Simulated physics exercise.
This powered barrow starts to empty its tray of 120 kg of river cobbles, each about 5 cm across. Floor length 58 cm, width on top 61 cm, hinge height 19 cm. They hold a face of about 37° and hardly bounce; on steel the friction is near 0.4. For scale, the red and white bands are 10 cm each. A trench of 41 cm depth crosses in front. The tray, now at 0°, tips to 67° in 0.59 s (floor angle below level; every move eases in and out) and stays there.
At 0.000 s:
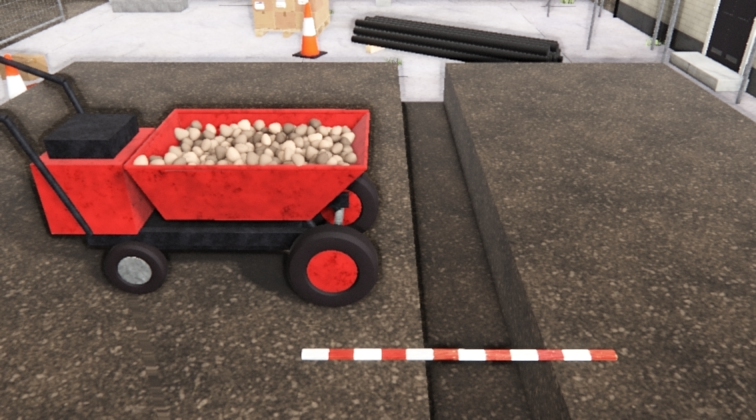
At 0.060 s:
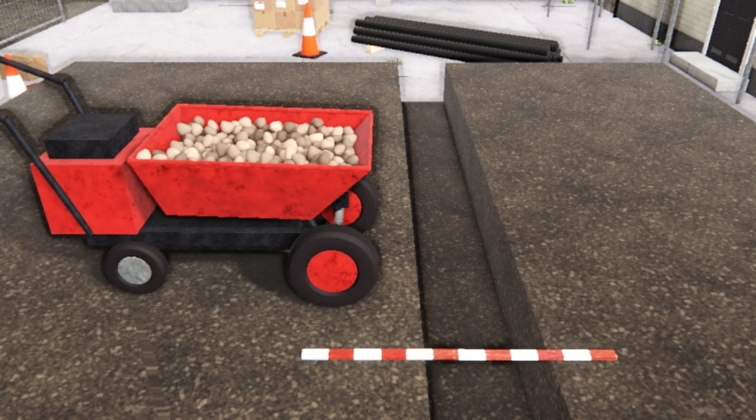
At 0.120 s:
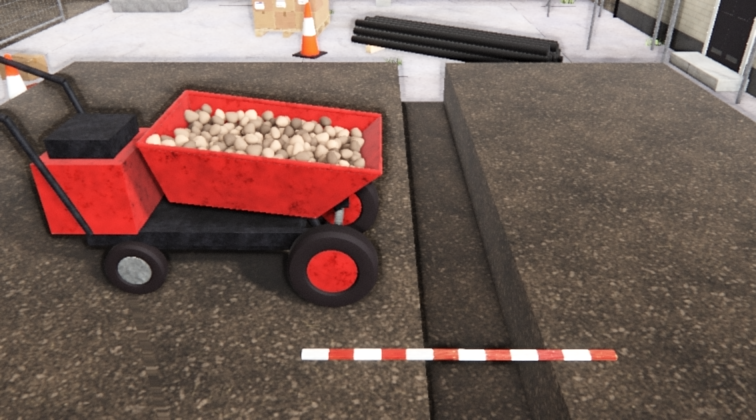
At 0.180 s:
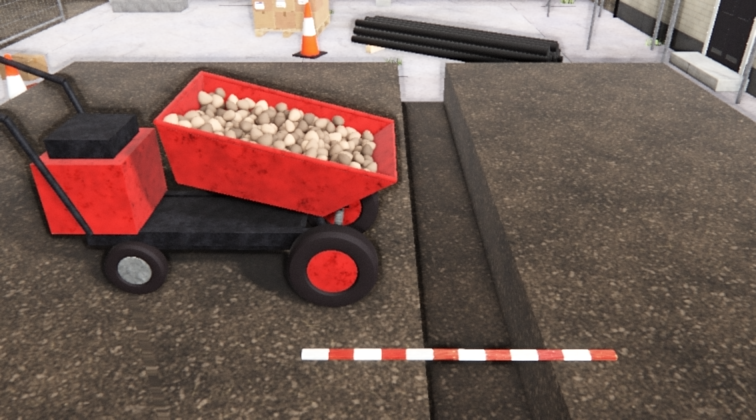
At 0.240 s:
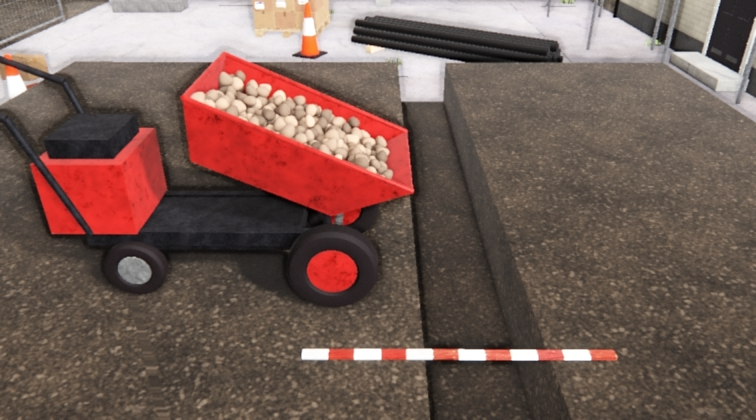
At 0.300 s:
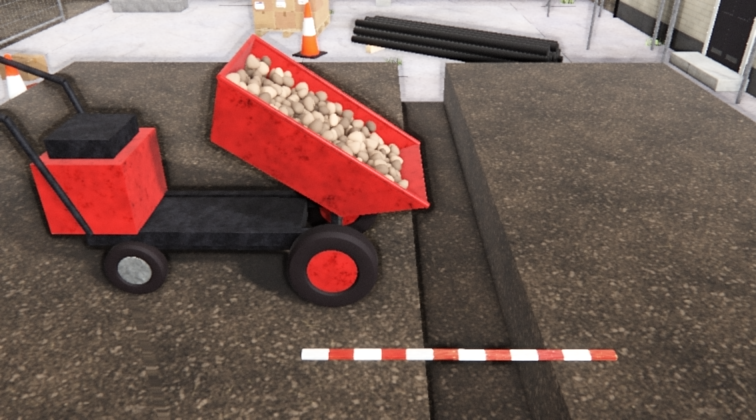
We see a red powered barrow loaded with rounded stones beside a trench, a red and white striped pole lying across it; the tray rises at its left end and tilts steeply down to the right, the stones still inside.
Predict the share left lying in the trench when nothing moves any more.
About 71 per cent.
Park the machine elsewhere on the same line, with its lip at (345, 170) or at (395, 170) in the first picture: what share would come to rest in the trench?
First some 85, then 45 per cent.
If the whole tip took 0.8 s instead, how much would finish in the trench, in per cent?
It would be near 85 per cent.
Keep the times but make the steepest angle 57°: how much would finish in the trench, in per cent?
In that case some 65 per cent.
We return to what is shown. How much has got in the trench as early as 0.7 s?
Some 20 per cent.
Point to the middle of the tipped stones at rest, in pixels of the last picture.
Their middle is at about (492, 323).
After 0.4 s the floor is at 56°; 100 % in the tray; the foremost stones are at (428, 205).
After 0.7 s the floor is at 67°; 78 % in the tray, 22 % in the trench; the foremost stones are at (514, 279).
After 1.0 s the floor is at 67°; 14 % in the tray, 58 % in the trench, 28 % past the trench; the foremost stones are at (663, 260).
After 3.0 s the floor is at 67°; 0 % in the tray, 71 % in the trench, 29 % past the trench; the foremost stones are past the picture's edge.
